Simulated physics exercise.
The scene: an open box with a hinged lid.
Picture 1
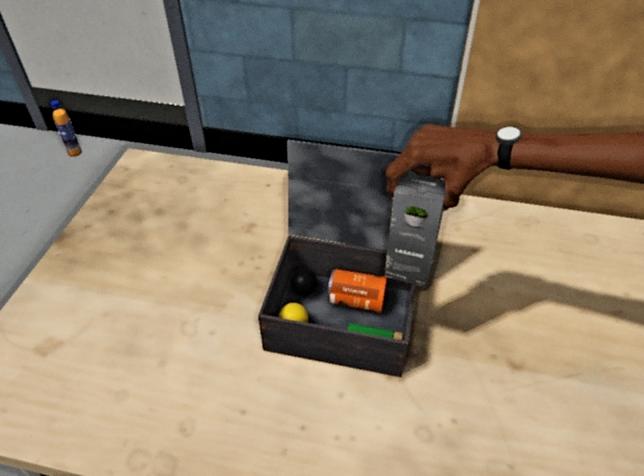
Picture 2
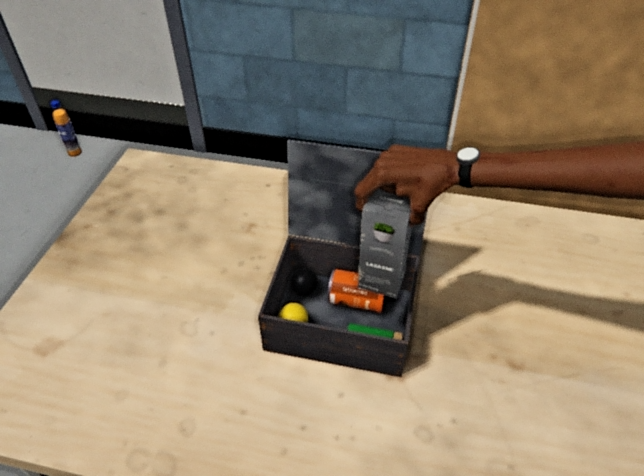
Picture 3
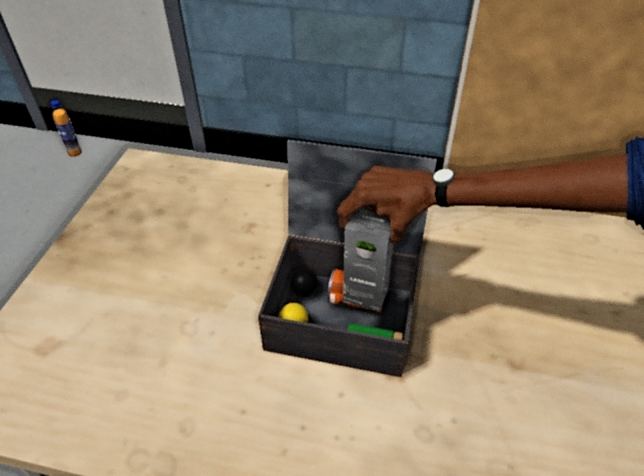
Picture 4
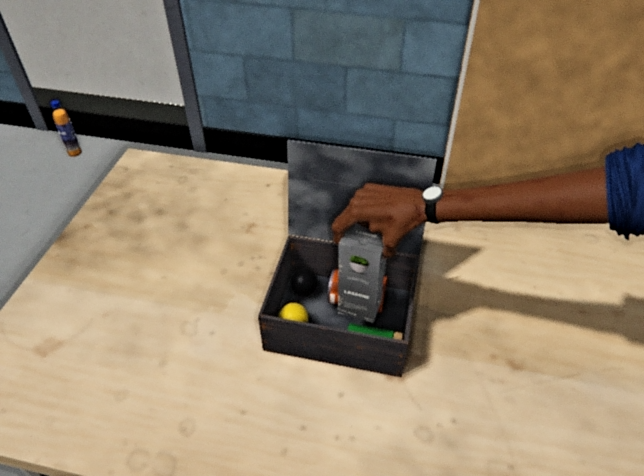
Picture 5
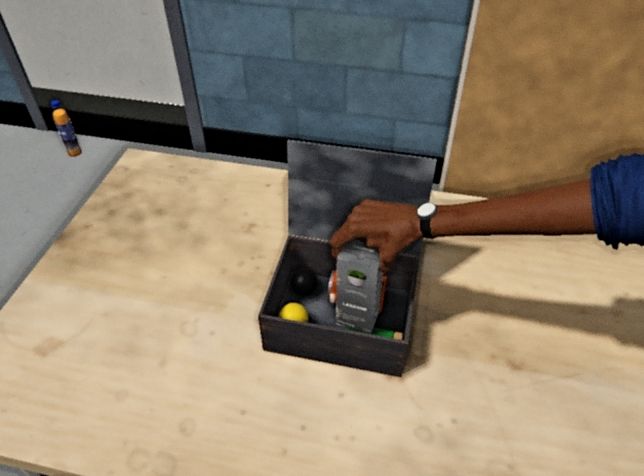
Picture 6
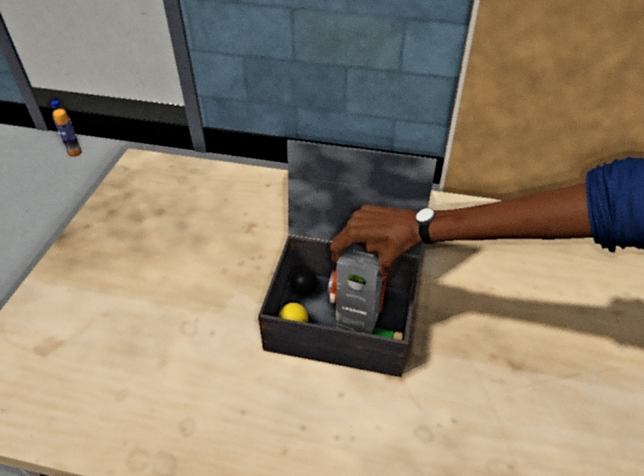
The video shows a hand with a wristwatch holding a grey carton above an open black box containing an orange tin, a yellow object and other items, then moving it left and lowering it into the box, still gripping it.
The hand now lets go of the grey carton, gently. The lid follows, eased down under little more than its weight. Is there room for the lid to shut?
Outcome: The lid stays ajar.
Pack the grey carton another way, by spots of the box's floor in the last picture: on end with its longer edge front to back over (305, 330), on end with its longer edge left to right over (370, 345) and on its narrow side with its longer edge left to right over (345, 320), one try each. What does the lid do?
In the first case it closes; in the second case it is held up; in the third case it closes.
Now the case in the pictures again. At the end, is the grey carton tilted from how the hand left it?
The grey carton tips.
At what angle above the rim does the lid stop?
About 85°.
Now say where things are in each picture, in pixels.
The first frame shows still above its spot; grey carton (415, 232); orange tin (357, 290).
The second frame shows still above its spot; grey carton (385, 246); black lemon (304, 283).
The third frame shows still above its spot; grey carton (368, 262).
The fourth frame shows still above its spot; grey carton (362, 275); black lemon (304, 283).
The fifth frame shows still above its spot; grey carton (360, 288).
The sixth frame shows put in, still held; grey carton (359, 292); black lemon (304, 283).
Then, 0.30 s past the last view, grey carton rocked 43° from its first pose near (362, 286); green shaker displaced a little.
Then, 0.60 s past the last view, grey carton rocked 51° from its first pose near (375, 289); green shaker displaced a little.
Then, 1.10 s past the last view, lid starting down; grey carton rocked 49° from its first pose near (375, 289); green shaker displaced a little.
Finally, lid 86° above the rim; down or leaning hard in the box, grey carton; the other 4 still in place. Final places as the last picture's camera would see them, grey carton near (375, 289).
